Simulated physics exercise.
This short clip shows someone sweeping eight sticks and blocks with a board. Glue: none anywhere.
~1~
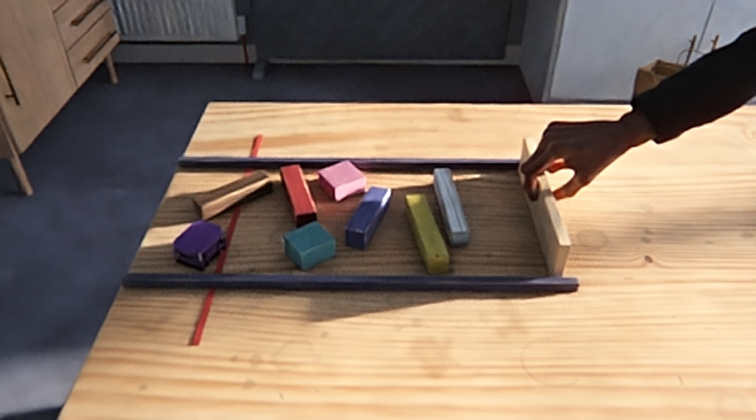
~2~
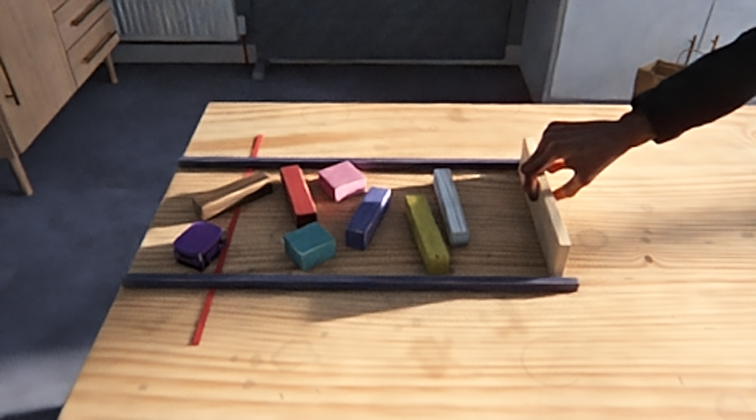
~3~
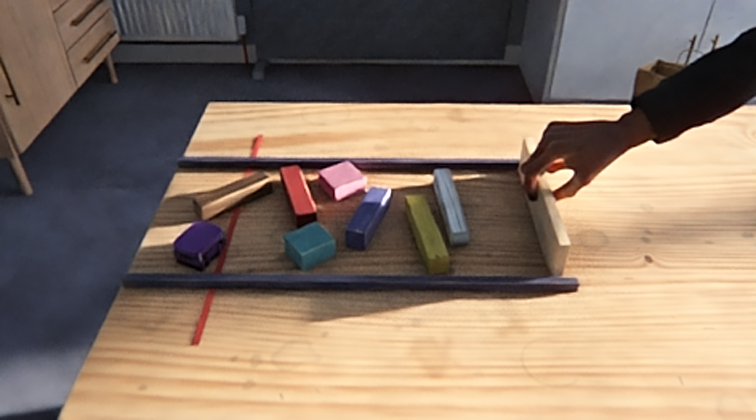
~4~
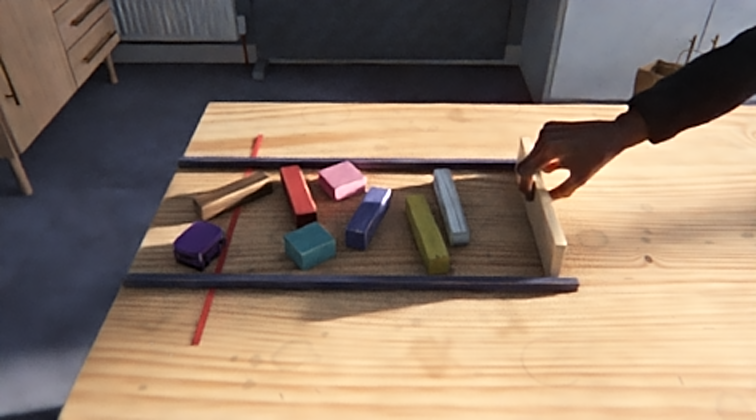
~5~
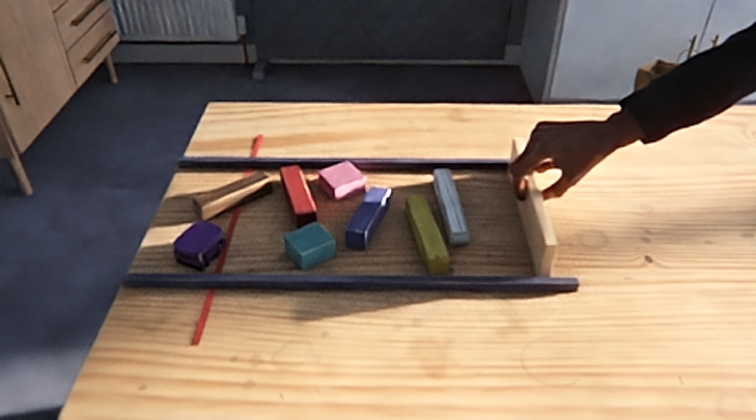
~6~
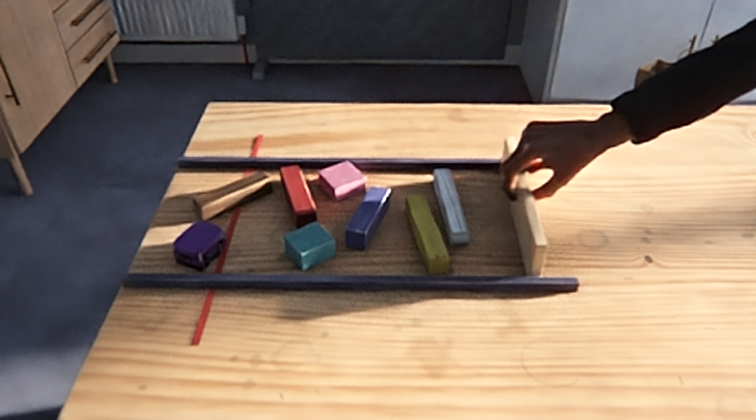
Hand holding a wooden board upright between two dark rails, then sliding it slightly left toward eight unmoving coloured sticks and blocks.
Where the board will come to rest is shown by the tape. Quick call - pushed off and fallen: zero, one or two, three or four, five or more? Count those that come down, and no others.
Call: One or two.
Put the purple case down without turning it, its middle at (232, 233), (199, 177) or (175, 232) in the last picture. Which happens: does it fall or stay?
In turn: Stays put, topples off, stays put.
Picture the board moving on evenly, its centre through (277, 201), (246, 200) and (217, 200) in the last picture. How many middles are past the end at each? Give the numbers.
Taking the places in turn, the counts are 0, 0 and 3.
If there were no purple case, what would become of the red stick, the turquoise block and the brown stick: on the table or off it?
Red stick: Is still there; turquoise block: Is still there; brown stick: Is gone.
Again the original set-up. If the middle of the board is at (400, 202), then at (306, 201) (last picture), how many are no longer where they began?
By then 3, and later 7.
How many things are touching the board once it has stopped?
All in all, 1.
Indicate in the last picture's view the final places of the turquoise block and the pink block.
First object about (160, 258); second object about (212, 175).
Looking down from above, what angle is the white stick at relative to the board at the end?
Angle: Around 0°.
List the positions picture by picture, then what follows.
Purple case (200, 246); brown stick (234, 195); red stick (298, 196); board (541, 203); tape (235, 218), in the first picture.
Brown stick (234, 195); yellow bar (426, 232), in the second picture.
Red stick (298, 196); white stick (450, 205), in the third picture.
Purple case (200, 246); pink block (342, 181), in the fourth picture.
Brown stick (234, 195); blue bar (368, 217), in the fifth picture.
Purple case (200, 246); brown stick (234, 195); red stick (298, 196); board (521, 202); tape (235, 218), in the sixth picture.
Soon after, none off yet; purple case at rest near (200, 246); brown stick at rest near (234, 195); red stick at rest near (298, 196).
At rest, the number that fall off is one or two; fallen, brown stick and purple case.
